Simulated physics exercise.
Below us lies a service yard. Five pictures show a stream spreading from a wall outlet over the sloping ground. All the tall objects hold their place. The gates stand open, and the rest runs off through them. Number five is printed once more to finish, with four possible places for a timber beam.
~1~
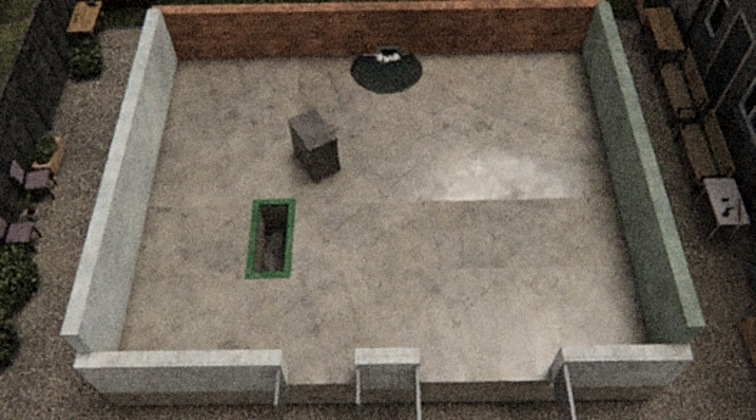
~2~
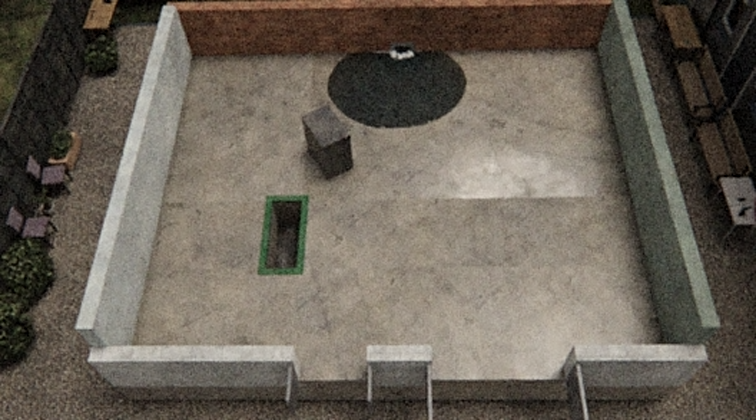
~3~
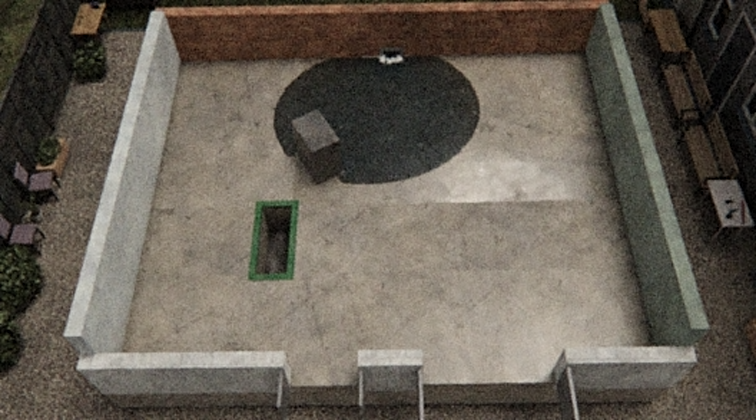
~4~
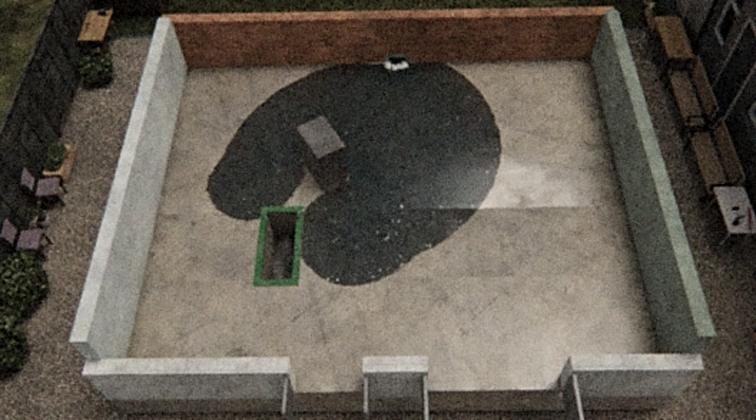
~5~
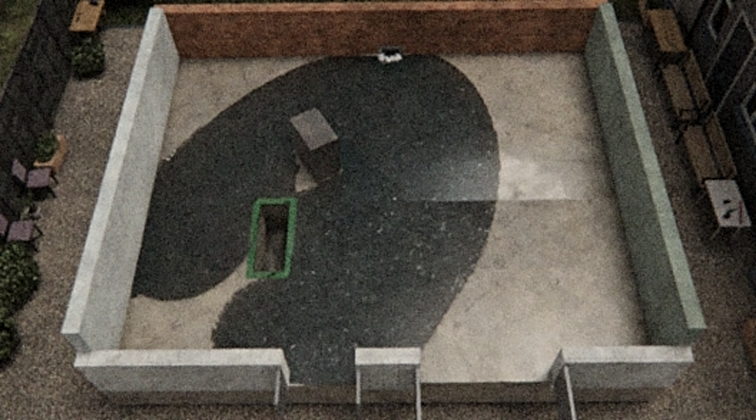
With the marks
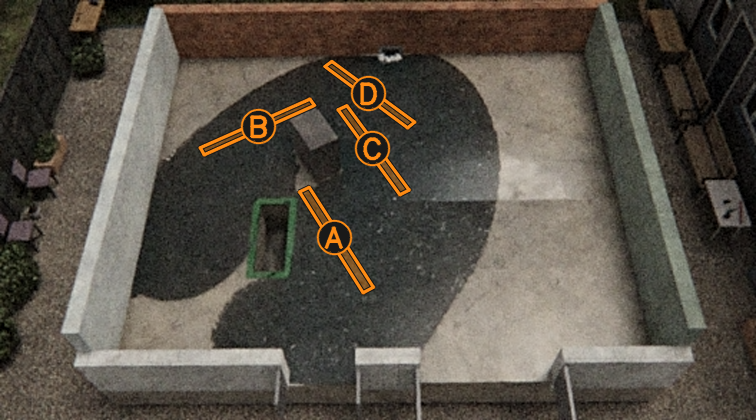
In a walled service yard, dark water spreads from an outfall at the back wall, widening into a round pool that reaches a grey block. It parts around the block, leaving a dry patch behind it, then meets the green-edged drain and extends to the left wall and the front left gate.
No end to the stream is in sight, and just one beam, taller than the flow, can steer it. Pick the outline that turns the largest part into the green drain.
Position B does it best.
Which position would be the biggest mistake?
Here it is position D.
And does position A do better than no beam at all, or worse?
It is worse.
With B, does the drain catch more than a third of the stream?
No.
In orange, A from (304, 189) to (368, 289); B from (202, 151) to (312, 102); C from (342, 107) to (404, 192); D from (328, 64) to (411, 124).
For position A, about 8 % of the stream goes into the green drain, about 87 % out by the gates.
For position B, about 22 % of the stream goes into the green drain, about 74 % out by the gates.
For position C, about 8 % of the stream goes into the green drain, about 86 % out by the gates.
For position D, about 3 % of the stream goes into the green drain, about 85 % out by the gates.
